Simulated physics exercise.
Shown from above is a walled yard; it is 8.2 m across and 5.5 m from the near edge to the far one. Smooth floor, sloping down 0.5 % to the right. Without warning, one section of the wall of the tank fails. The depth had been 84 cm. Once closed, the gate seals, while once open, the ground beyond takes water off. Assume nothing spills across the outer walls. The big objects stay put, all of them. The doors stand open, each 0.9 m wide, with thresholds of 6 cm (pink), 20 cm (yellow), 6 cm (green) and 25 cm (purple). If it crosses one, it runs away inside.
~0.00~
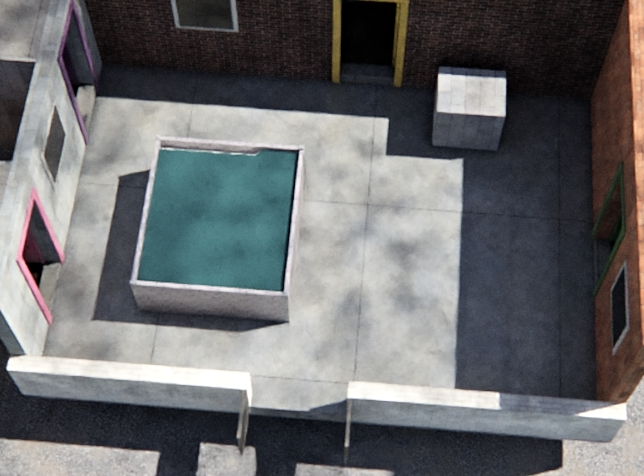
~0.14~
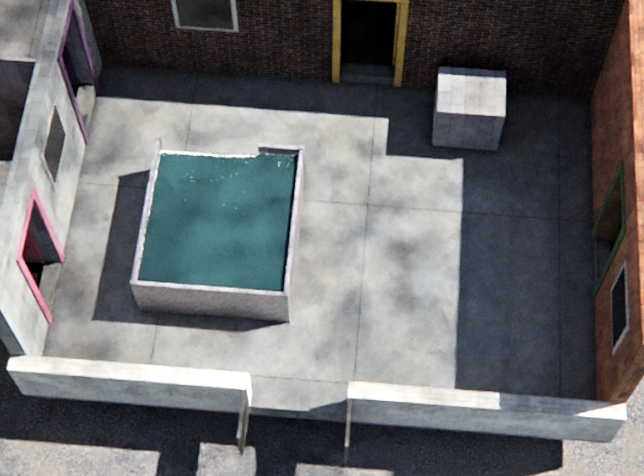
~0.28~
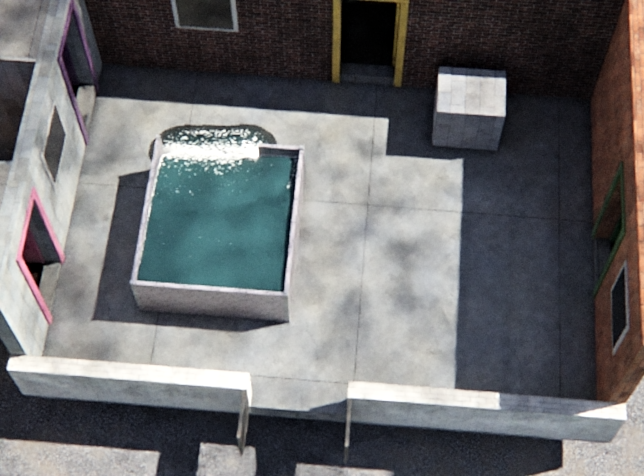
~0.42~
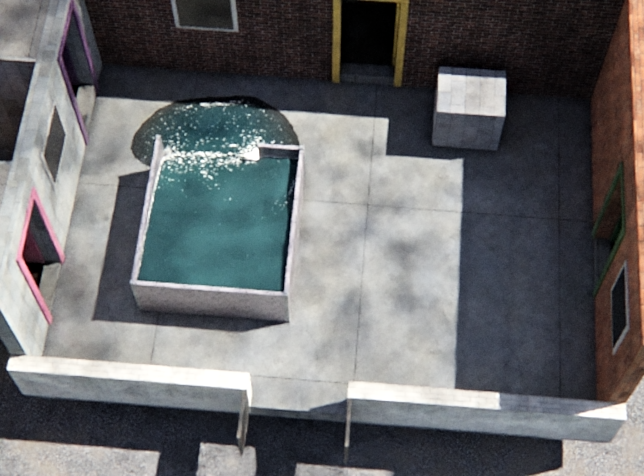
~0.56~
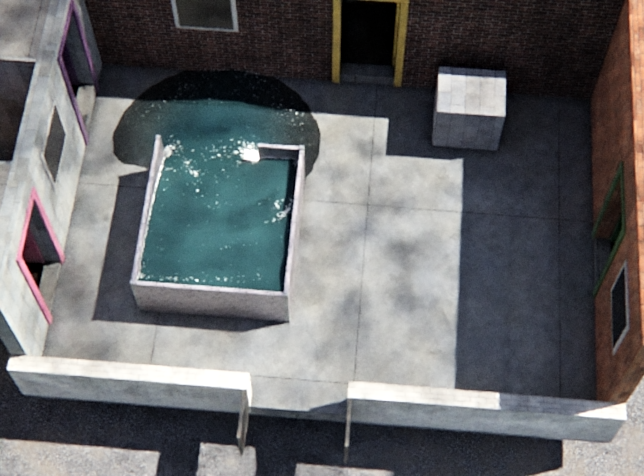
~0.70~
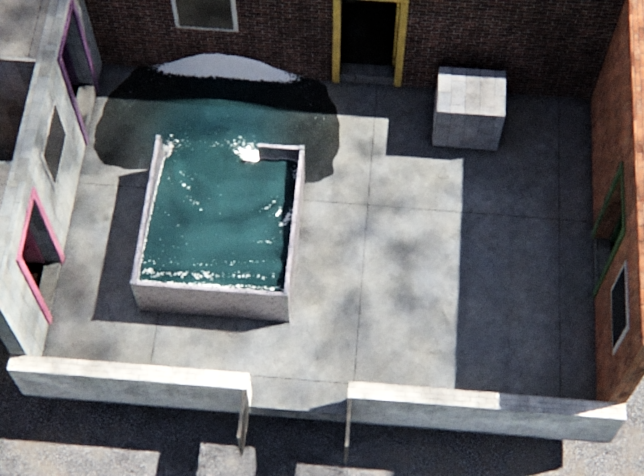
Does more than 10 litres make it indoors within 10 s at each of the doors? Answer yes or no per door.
Pink door, yes; yellow door, no; green door, yes; purple door, yes.
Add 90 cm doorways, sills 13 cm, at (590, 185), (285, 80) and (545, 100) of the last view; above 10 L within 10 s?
So, in the order given, it's shy of the mark, then beyond the mark, then shy of the mark.
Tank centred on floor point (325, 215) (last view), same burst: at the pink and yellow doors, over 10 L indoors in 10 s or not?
Pink: Too much; yellow: Too much.
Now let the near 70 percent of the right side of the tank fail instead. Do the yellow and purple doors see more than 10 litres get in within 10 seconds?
Outcome at yellow: Not exceeded; outcome at purple: Not exceeded.
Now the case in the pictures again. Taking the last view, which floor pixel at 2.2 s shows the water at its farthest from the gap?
(556, 104).
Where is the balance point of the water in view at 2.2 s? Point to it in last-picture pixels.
Centre: Approx. (219, 175) px.
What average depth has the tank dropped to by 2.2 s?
40 cm.
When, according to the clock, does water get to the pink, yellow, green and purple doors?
Arrival: Pink 2.6 s, yellow 1.0 s, green 3.8 s, purple 0.8 s.
After 1.4 s water covers 15 % of the floor and is deepest (62 cm) near (102, 71); pink door not reached, yellow door 14 cm at the sill, 0 L in, green door not reached, purple door 18 cm at the sill, 0 L in.
After 2.2 s water covers 25 % of the floor and is deepest (58 cm) near (102, 71); pink door not reached, yellow door 14 cm at the sill, 0 L in, green door not reached, purple door 37 cm at the sill, 11 L in.
After 3.5 s water covers 60 % of the floor and is deepest (38 cm) near (100, 378); pink door 5 cm at the sill, 0 L in, yellow door 12 cm at the sill, 0 L in, green door not reached, purple door 31 cm at the sill, 72 L in.
After 6.0 s water covers 95 % of the floor and is deepest (21 cm) near (595, 419); pink door 15 cm at the sill, 30 L in, yellow door 9 cm at the sill, 0 L in, green door 6 cm at the sill, 8 L in, purple door 19 cm at the sill, 81 L in.
After 10.0 s water covers 100 % of the floor and is deepest (16 cm) near (590, 172); pink door 12 cm at the sill, 152 L in, yellow door 7 cm at the sill, 0 L in, green door 13 cm at the sill, 92 L in, purple door 9 cm at the sill, 81 L in.
